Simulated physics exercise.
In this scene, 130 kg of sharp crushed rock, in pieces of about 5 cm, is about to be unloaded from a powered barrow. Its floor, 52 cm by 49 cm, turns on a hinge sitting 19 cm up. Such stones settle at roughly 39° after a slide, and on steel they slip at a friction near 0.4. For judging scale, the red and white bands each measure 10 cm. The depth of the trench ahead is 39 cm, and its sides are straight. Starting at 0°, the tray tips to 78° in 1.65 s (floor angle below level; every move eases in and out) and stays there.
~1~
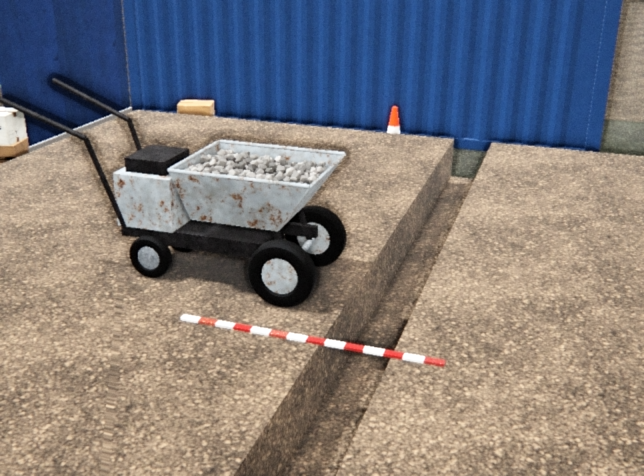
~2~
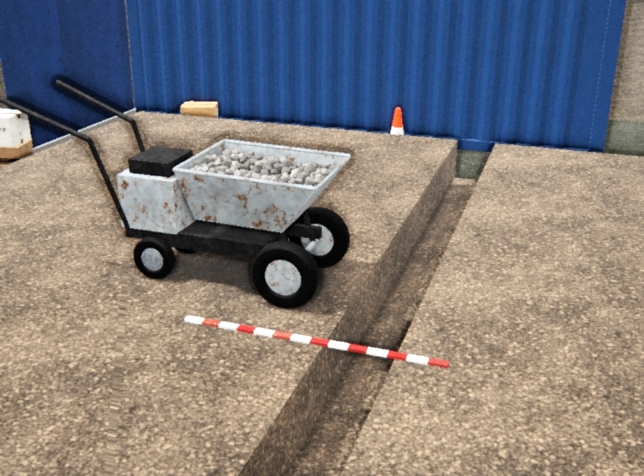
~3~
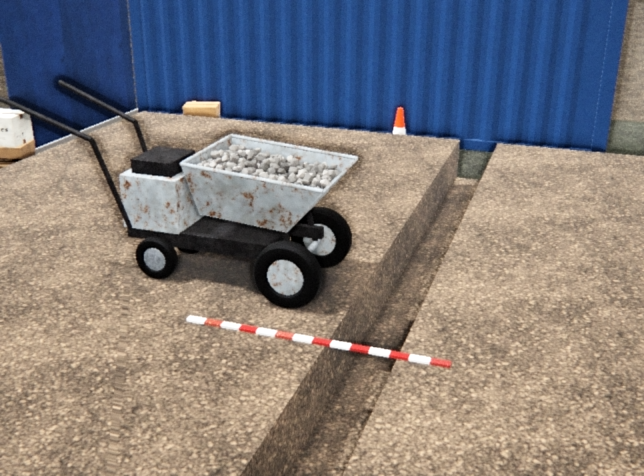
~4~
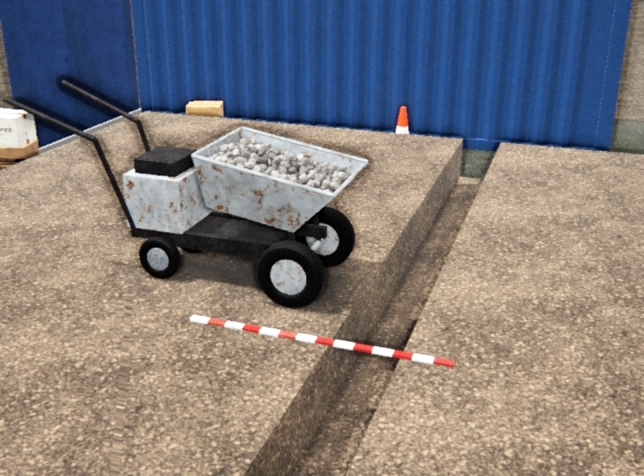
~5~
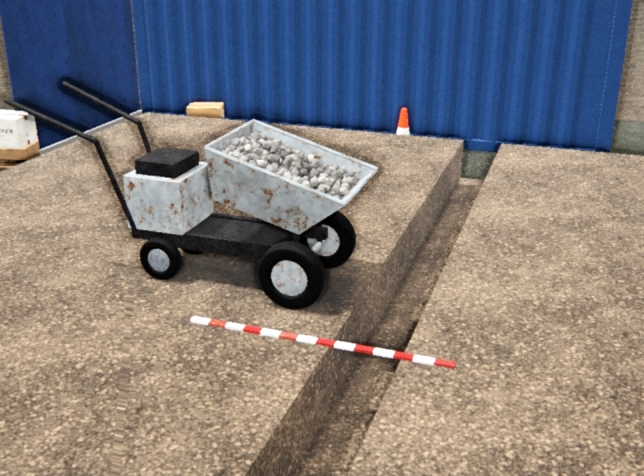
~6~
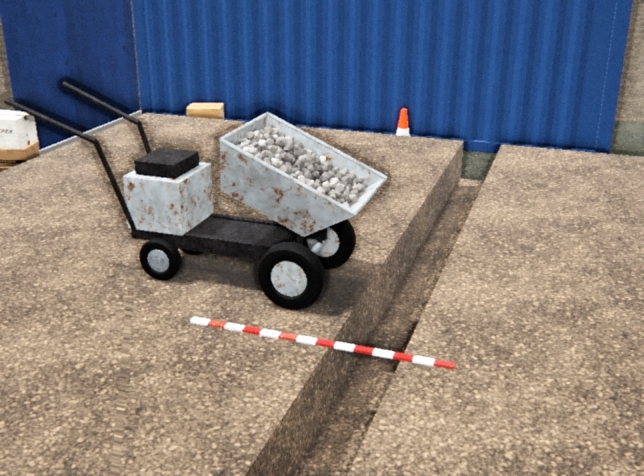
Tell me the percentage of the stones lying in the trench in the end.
Close to 68 %.
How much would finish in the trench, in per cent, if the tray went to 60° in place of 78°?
It would be near 20 per cent.
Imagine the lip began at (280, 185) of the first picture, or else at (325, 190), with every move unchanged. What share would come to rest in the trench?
95 %, then 25 %.
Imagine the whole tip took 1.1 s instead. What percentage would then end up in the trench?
Around 60 per cent would end in the trench.
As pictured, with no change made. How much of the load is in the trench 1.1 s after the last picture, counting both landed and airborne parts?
Around 20 per cent of it, at that instant.
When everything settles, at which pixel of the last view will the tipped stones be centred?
Centre estimate: Around (413, 344).
Then, 0.6 s after the last picture the floor is at 66°, 99 % in the tray, 1 % in the trench; the foremost stones are at (405, 265).
Then, 1.1 s after the last picture the floor is at 78°, 59 % in the tray, 20 % in the trench, 21 % past the trench; the foremost stones are at (498, 301).
Then, 1.5 s after the last picture the floor is at 78°, 30 % in the tray, 36 % in the trench, 34 % past the trench; the foremost stones are at (532, 313).
Then, 3.5 s after the last picture the floor is at 78°, 0 % in the tray, 68 % in the trench, 32 % past the trench; the foremost stones are at (536, 319).
